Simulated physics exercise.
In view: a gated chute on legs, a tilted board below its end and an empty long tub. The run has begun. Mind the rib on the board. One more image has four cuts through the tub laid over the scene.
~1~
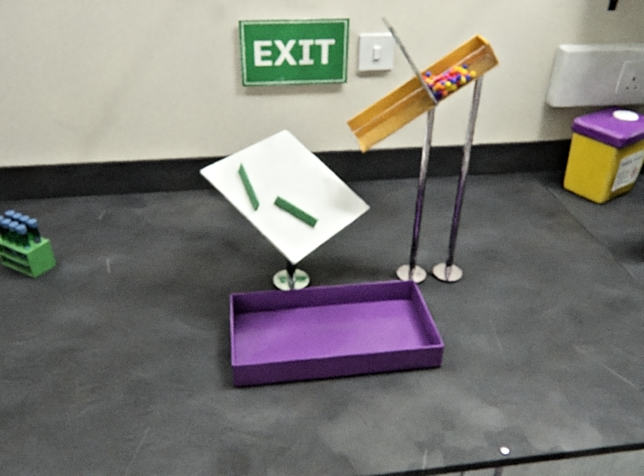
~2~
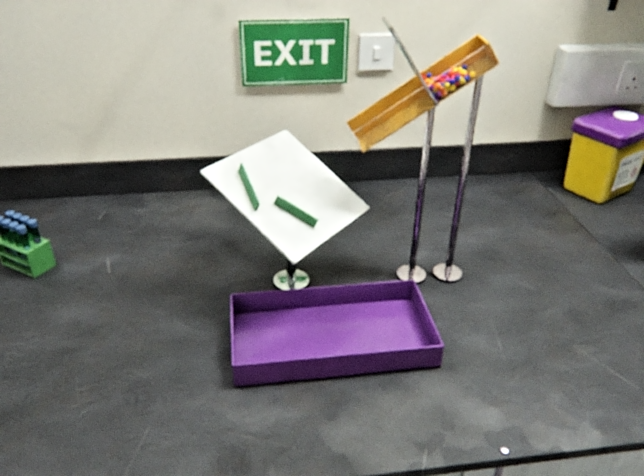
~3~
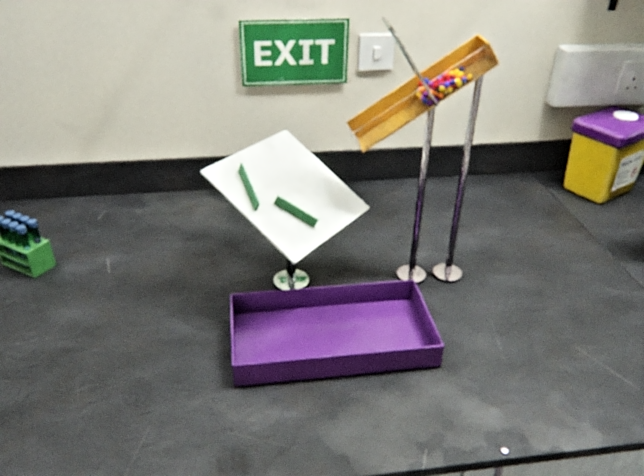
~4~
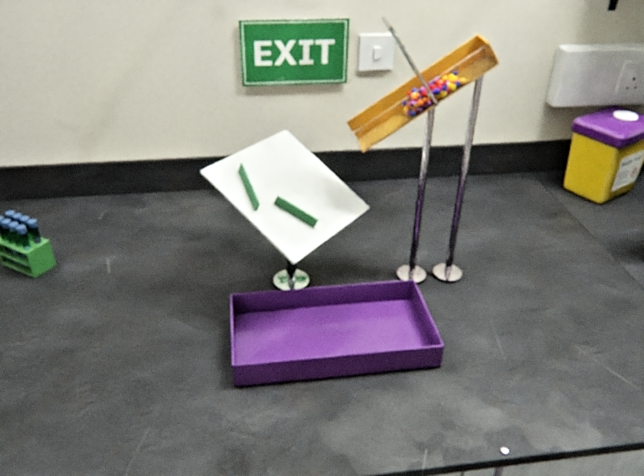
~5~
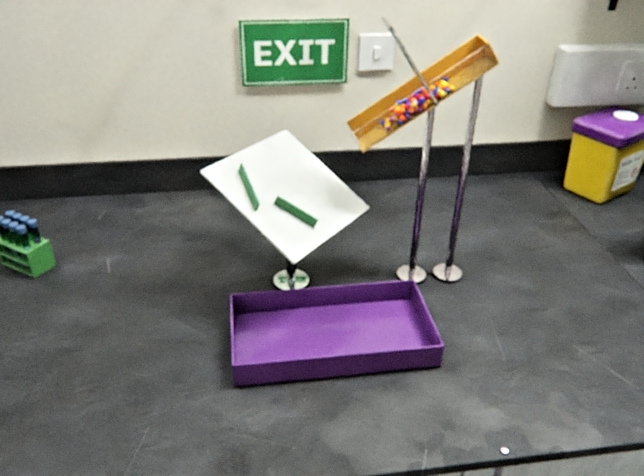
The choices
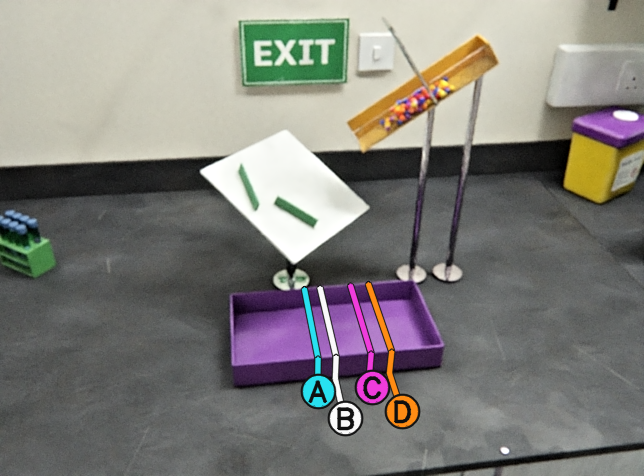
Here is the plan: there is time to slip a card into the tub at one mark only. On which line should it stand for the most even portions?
Line D.
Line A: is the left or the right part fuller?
Right.
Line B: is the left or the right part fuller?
The right side.
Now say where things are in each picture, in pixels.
In the first frame, load behind the gate at (445, 82), round plastic beads; lip of the chute at (360, 146), sloping gently.
In the second frame, middle of the board at (290, 190), tilted gently; middle of its low edge at (335, 233); of its high edge at (246, 149).
In the third frame, front corners of the tub at (233, 365) and (443, 345), empty; front of the load at (419, 94).
In the fourth frame, middle of the load at (428, 92); its front at (407, 112), about a third of the way to the lip; rib from (242, 163) to (259, 204); rib from (277, 195) to (319, 220).
In the fifth frame, middle of the load at (420, 103); its front at (382, 122), about two thirds of the way to the lip.
On the marked copy, line A crosses the front rim at (317, 357); line B crosses the front rim at (335, 355); line C crosses the front rim at (370, 352); line D crosses the front rim at (391, 350).
If A is chosen, of what is caught, none on the left of the divider, all on the right.
If B is chosen, of what is caught, none on the left of the divider, all on the right.
If C is chosen, of what is caught, a small part on the left of the divider, nearly all on the right.
If D is chosen, of what is caught, about two thirds on the left of the divider, about a third on the right.
